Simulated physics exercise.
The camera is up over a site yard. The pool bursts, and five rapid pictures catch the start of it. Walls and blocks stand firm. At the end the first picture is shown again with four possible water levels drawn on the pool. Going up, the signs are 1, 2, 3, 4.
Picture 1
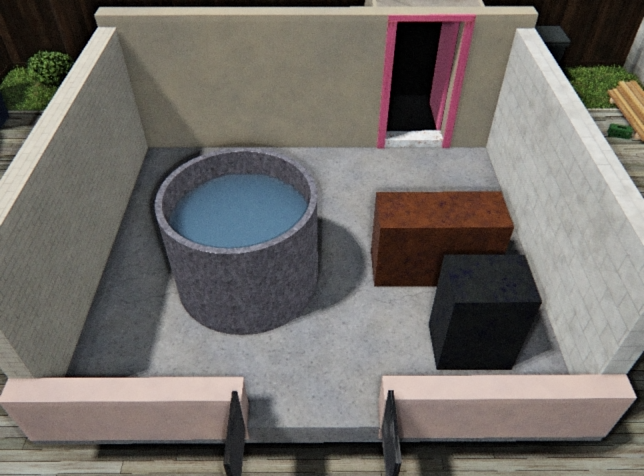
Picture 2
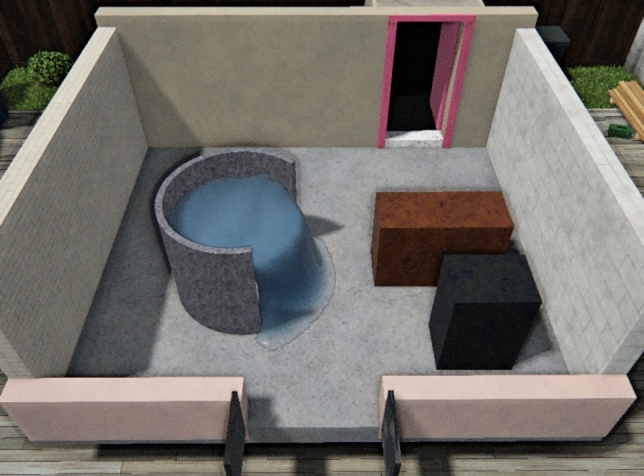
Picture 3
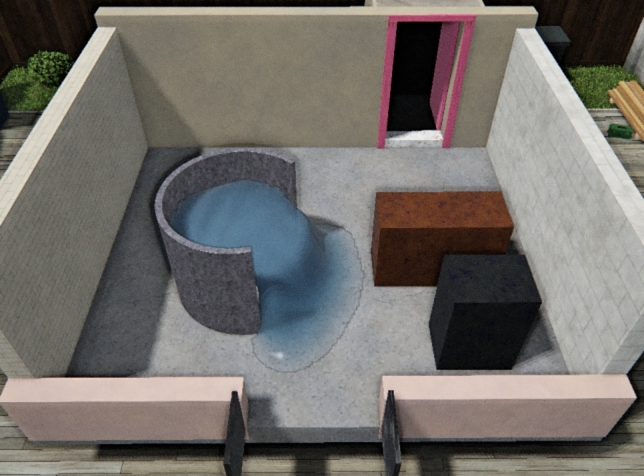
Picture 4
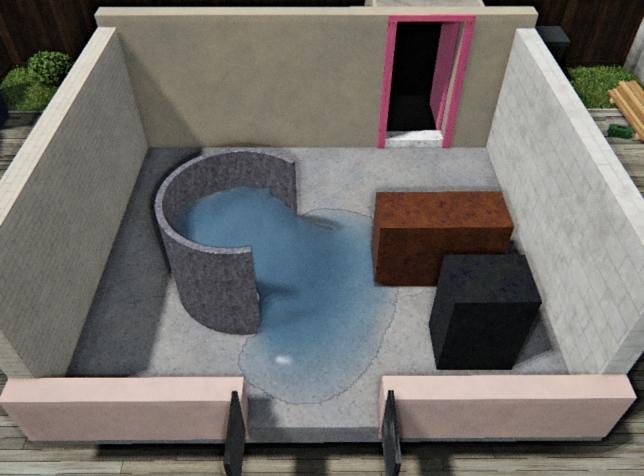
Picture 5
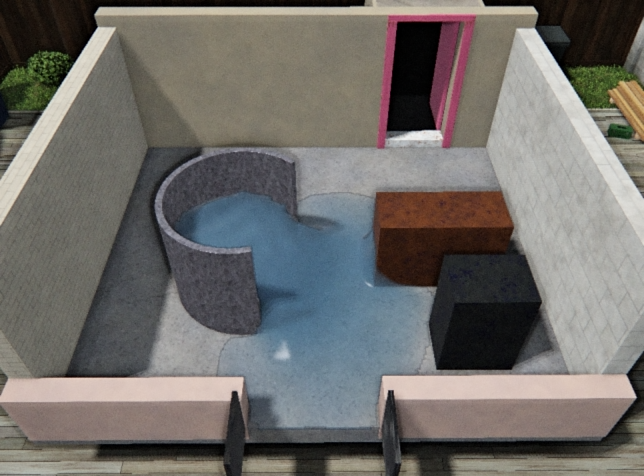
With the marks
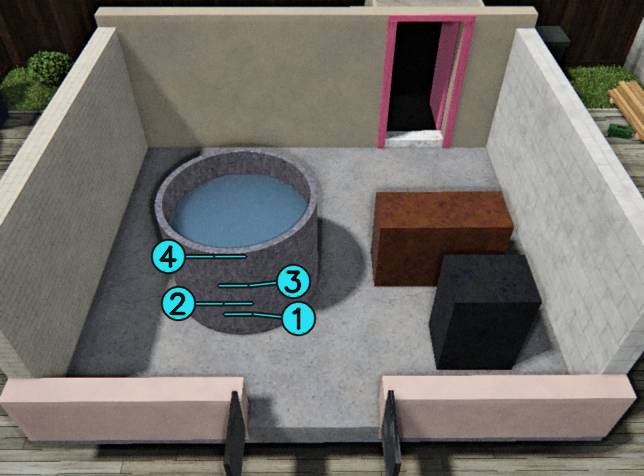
In a walled yard, one side of a round, grey stone pool disappeared, and blue water poured out to the right, spreading across the concrete floor to the brown block and toward the front opening.
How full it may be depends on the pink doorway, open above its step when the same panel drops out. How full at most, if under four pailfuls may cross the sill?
Use level 3.
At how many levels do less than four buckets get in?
Three of the four.
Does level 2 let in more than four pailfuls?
No.
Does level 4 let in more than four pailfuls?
Yes, it does.
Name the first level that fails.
4.
On the marked copy, 1 at (239, 314); 2 at (237, 303); 3 at (234, 285); 4 at (229, 256); from the bottom up 1, 2, 3, 4.
For level 1, nothing gets over.
For level 2, nothing gets over.
For level 3, a bucket or two gets in.
For level 4, about 11 bucketfuls get in.
